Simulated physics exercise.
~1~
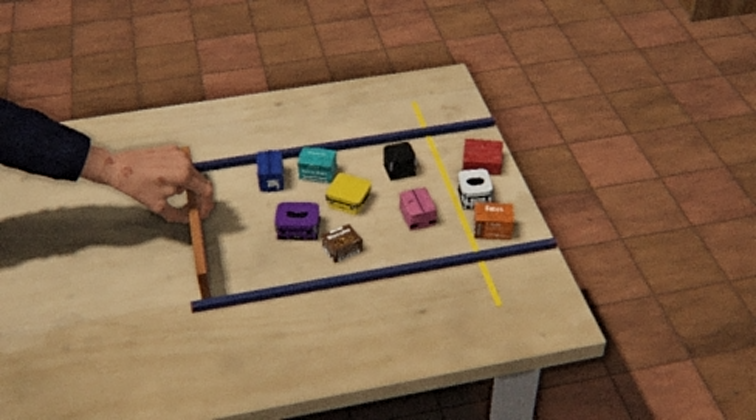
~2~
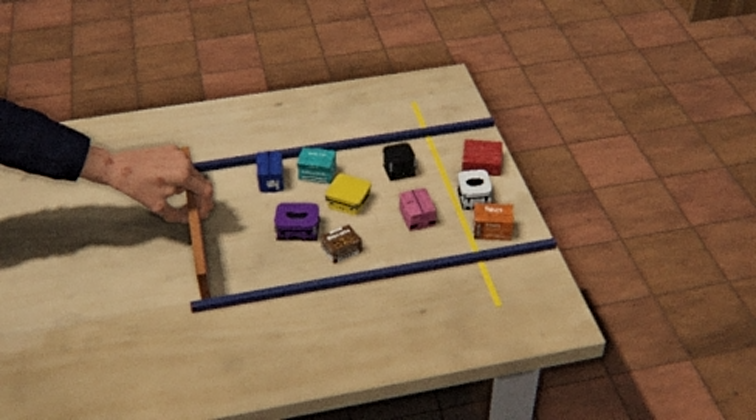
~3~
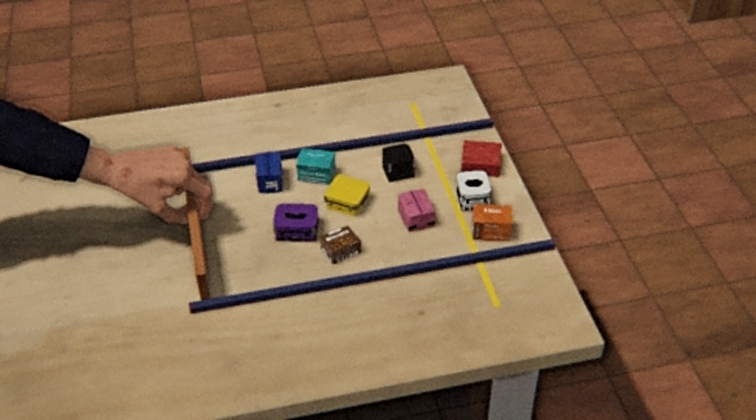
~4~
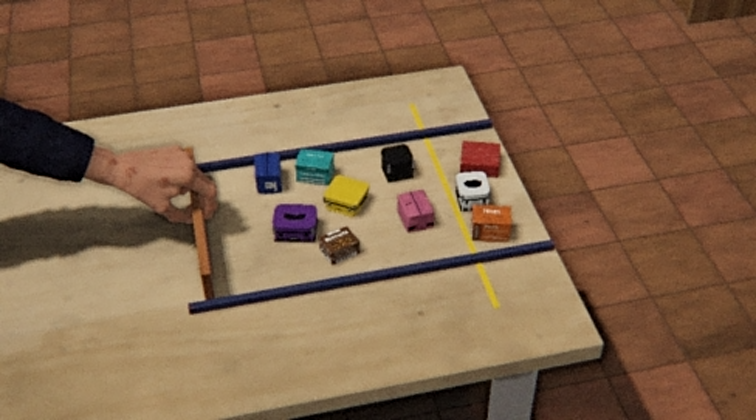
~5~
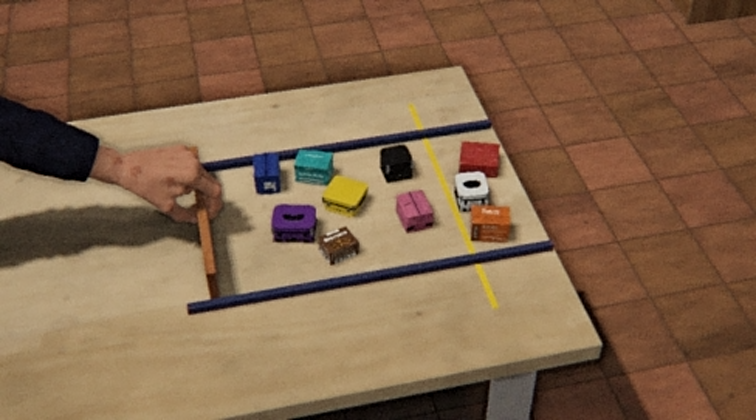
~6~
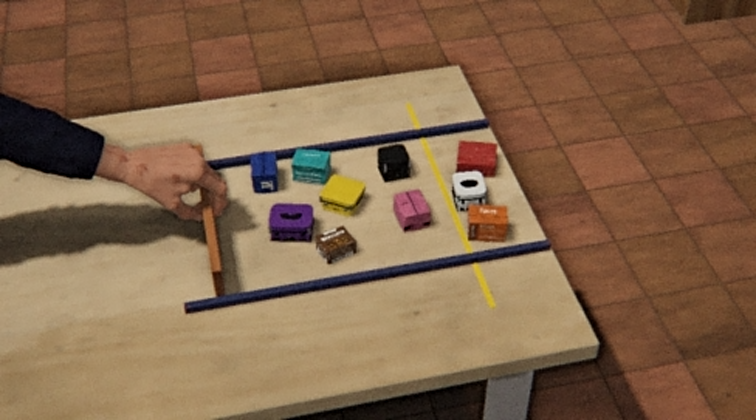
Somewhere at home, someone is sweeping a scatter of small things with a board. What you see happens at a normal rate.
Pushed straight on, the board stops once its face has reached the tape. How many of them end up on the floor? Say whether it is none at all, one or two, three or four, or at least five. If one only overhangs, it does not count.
I would say one or two.
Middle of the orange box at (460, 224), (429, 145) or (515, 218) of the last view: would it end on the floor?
Well, the orange box keeps its spot first, keeps its spot next, and keeps its spot last.
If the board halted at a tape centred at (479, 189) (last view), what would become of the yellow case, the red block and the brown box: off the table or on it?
In order, the yellow case keeps its spot, then the red block goes off the edge, then the brown box keeps its spot.
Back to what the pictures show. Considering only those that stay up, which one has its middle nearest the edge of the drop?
Looks like the black case to me.
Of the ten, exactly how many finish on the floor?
2 in total.
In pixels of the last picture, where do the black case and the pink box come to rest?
The black case stops around (504, 149); the pink box around (507, 197).
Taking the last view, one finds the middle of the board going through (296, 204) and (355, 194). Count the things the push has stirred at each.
4 and 7.
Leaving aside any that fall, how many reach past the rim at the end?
So the number is 1.
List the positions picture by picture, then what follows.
Red block (483, 157); orange box (494, 221); white case (475, 190); board (195, 220); tape (452, 193), in the first picture.
Orange box (493, 222); board (195, 220), in the second picture.
White case (473, 191); pink box (416, 210), in the third picture.
Red block (480, 159); purple case (296, 224), in the fourth picture.
Orange box (490, 224); yellow case (346, 197), in the fifth picture.
Red block (477, 159); orange box (487, 223); white case (469, 191); board (209, 218); tape (446, 194), in the sixth picture.
Soon after, none off yet; red block at rest near (477, 159); orange box at rest near (487, 223); white case at rest near (469, 191).
In the end, the number that fall off is one or two; gone, white case and red block.
